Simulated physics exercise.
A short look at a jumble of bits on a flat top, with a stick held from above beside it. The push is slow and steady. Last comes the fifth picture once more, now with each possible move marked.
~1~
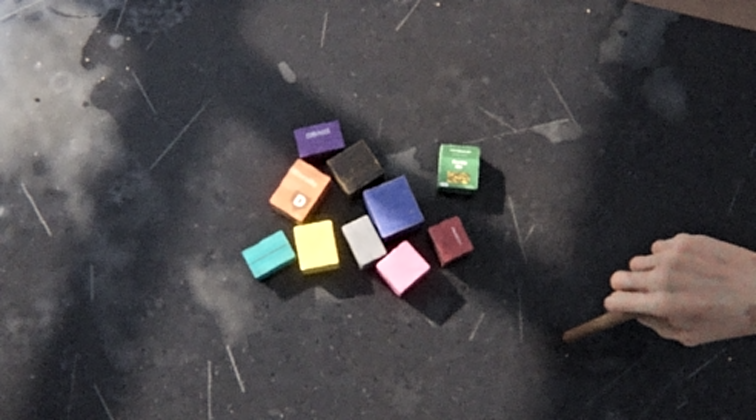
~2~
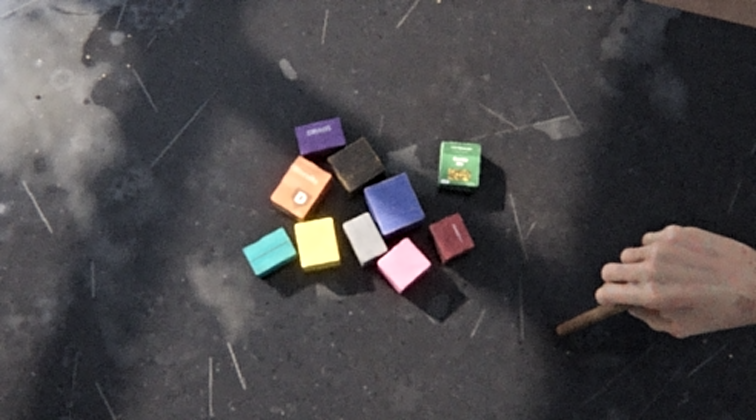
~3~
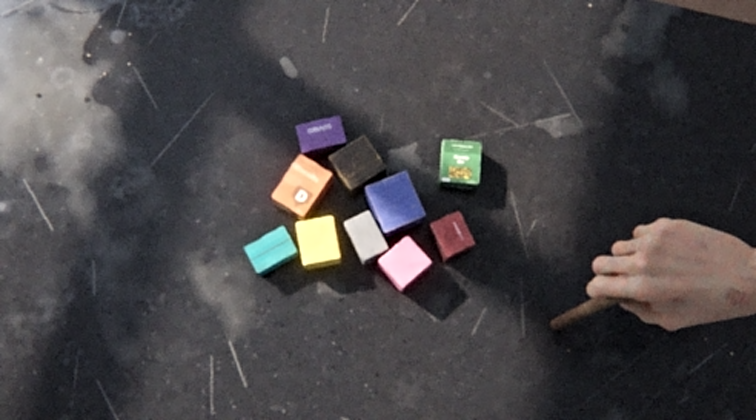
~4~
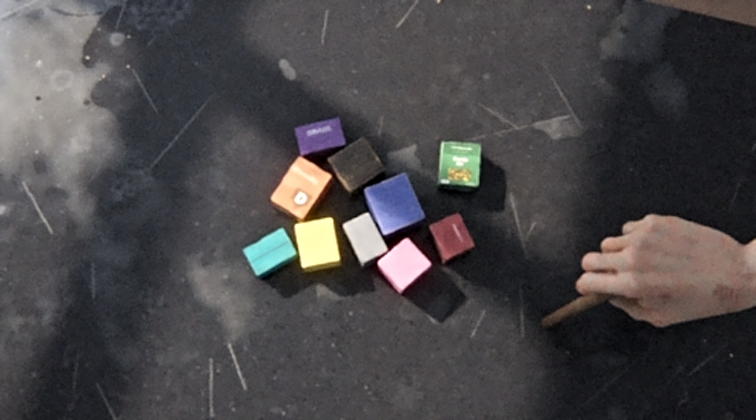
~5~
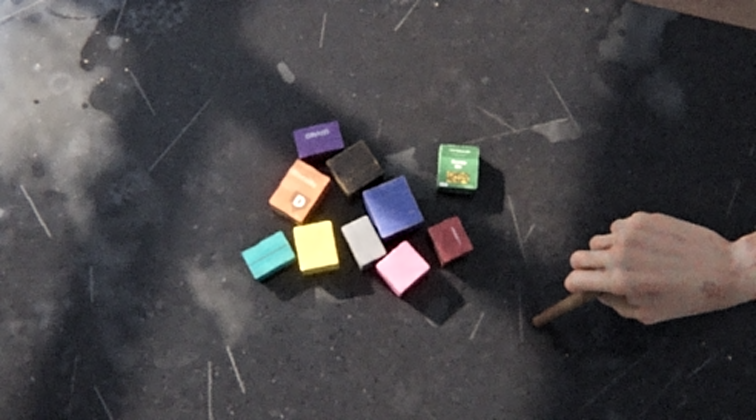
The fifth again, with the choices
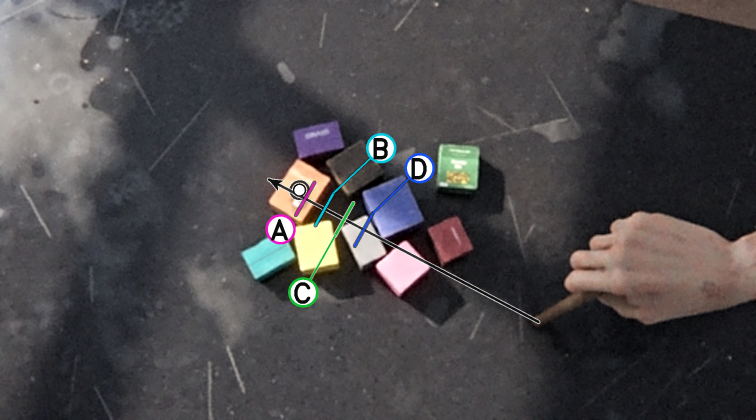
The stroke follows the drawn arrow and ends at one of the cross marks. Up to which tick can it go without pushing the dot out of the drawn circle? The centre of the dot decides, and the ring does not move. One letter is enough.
Stop at B.
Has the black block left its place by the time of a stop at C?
Yes.
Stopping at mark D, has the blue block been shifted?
Yes.
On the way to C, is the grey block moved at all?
By then, yes.
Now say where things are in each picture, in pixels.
In the first frame, black block (356, 171); turquoise box (270, 256); yellow block (317, 248).
In the second frame, yellow block (318, 245); green packet (459, 167).
In the third frame, red packet (451, 236); orange packet (303, 189).
In the fourth frame, grey block (366, 241); purple packet (321, 140).
In the fifth frame, blue block (393, 210); pink block (402, 270); black block (355, 171).
On the marked copy, A at (305, 199); B at (325, 209); C at (344, 220); D at (364, 229); the arrow from (539, 322) to (269, 179); the white dot at (299, 190).
Taking B. A third of the way, foot of the stick (461, 281).
Two thirds of the way, foot of the stick (384, 241); pink block (396, 275); red packet (443, 236).
When it is over, foot of the stick (325, 209); black block (355, 154); blue block (383, 198); the dot is still in its ring.
As for the rest, A shifts the dotted thing to (281, 186); C keeps the dot in but is short; D keeps the dot in but is short.
